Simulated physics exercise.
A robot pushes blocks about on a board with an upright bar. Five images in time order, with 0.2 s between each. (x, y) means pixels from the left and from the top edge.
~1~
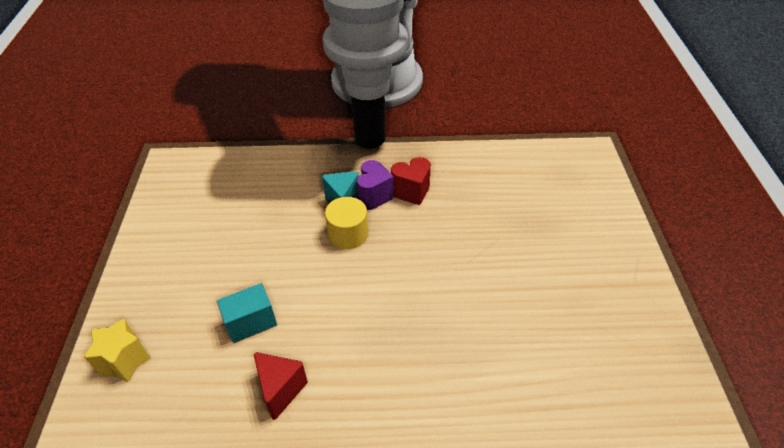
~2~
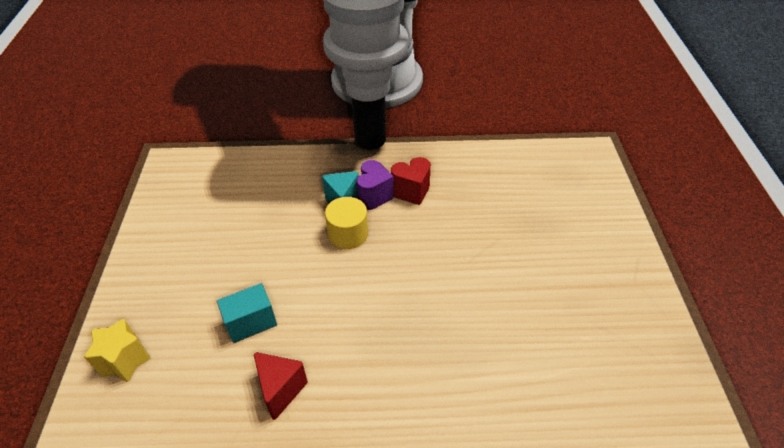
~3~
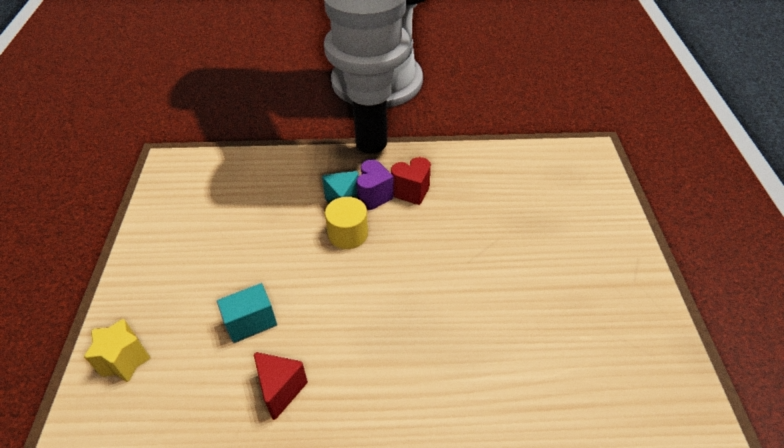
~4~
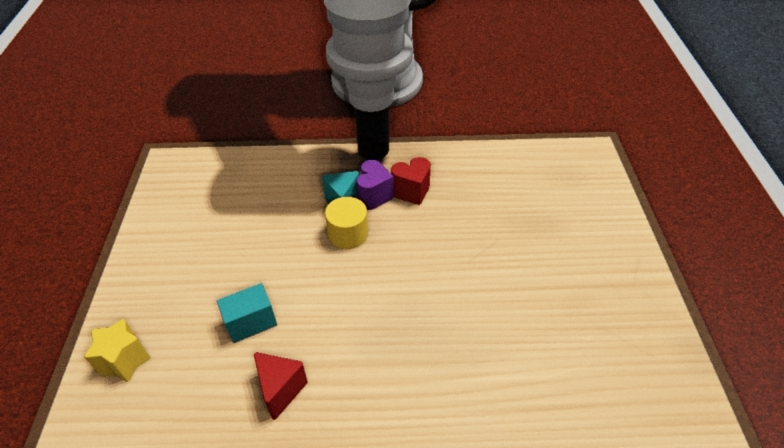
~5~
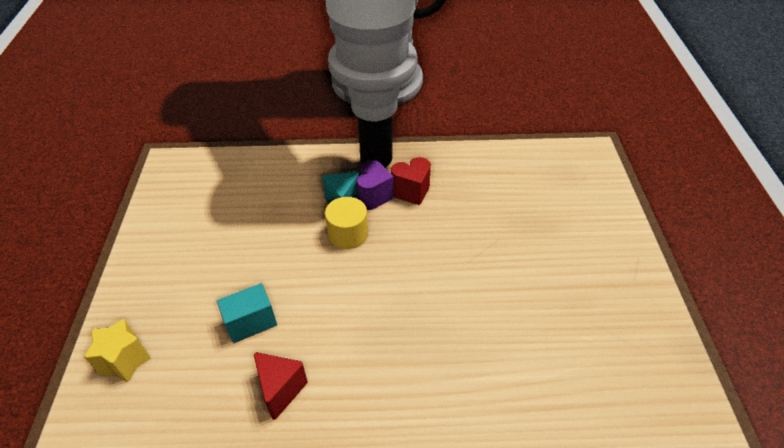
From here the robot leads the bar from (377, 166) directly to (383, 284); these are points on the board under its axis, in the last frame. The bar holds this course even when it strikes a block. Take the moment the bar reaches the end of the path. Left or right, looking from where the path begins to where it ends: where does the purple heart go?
So, looking from the first point of the path to the last, the purple heart moves leftwards.
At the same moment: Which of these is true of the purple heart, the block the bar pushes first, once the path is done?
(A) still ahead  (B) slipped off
(A)
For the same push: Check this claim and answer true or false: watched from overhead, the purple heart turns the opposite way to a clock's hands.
Verdict: True.
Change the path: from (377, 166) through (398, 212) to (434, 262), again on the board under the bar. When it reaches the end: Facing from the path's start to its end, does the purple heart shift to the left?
No
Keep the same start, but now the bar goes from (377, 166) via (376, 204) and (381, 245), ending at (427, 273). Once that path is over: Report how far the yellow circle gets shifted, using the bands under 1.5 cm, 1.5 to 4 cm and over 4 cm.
My estimate: In the 1.5 to 4 cm range.
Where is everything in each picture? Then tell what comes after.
Bar tip (370, 139); block tops, turquoise triangle (341, 181); yellow circle (346, 211); purple heart (373, 173); red heart (412, 168), in the first picture.
Bar (370, 140); blocks unchanged, in the second picture.
Bar (372, 144); blocks unchanged, in the third picture.
Bar (373, 150); blocks unchanged, in the fourth picture.
Bar (376, 159); turquoise triangle (341, 181); yellow circle (346, 211); purple heart (373, 173); red heart (412, 168), in the fifth picture.
What follows on the original path. One third of the way, bar (378, 194); yellow circle (339, 222); purple heart (376, 207); red heart (416, 171), turned 20° anticlockwise.
Two thirds of the way, bar (380, 233); yellow circle (339, 222); purple heart (383, 250), turned 20° anticlockwise; red heart (416, 171), turned 20° anticlockwise.
At the end, bar (383, 277); turquoise triangle in place; yellow circle (339, 222); purple heart (395, 296), turned 45° anticlockwise; red heart (416, 171), turned 20° anticlockwise.
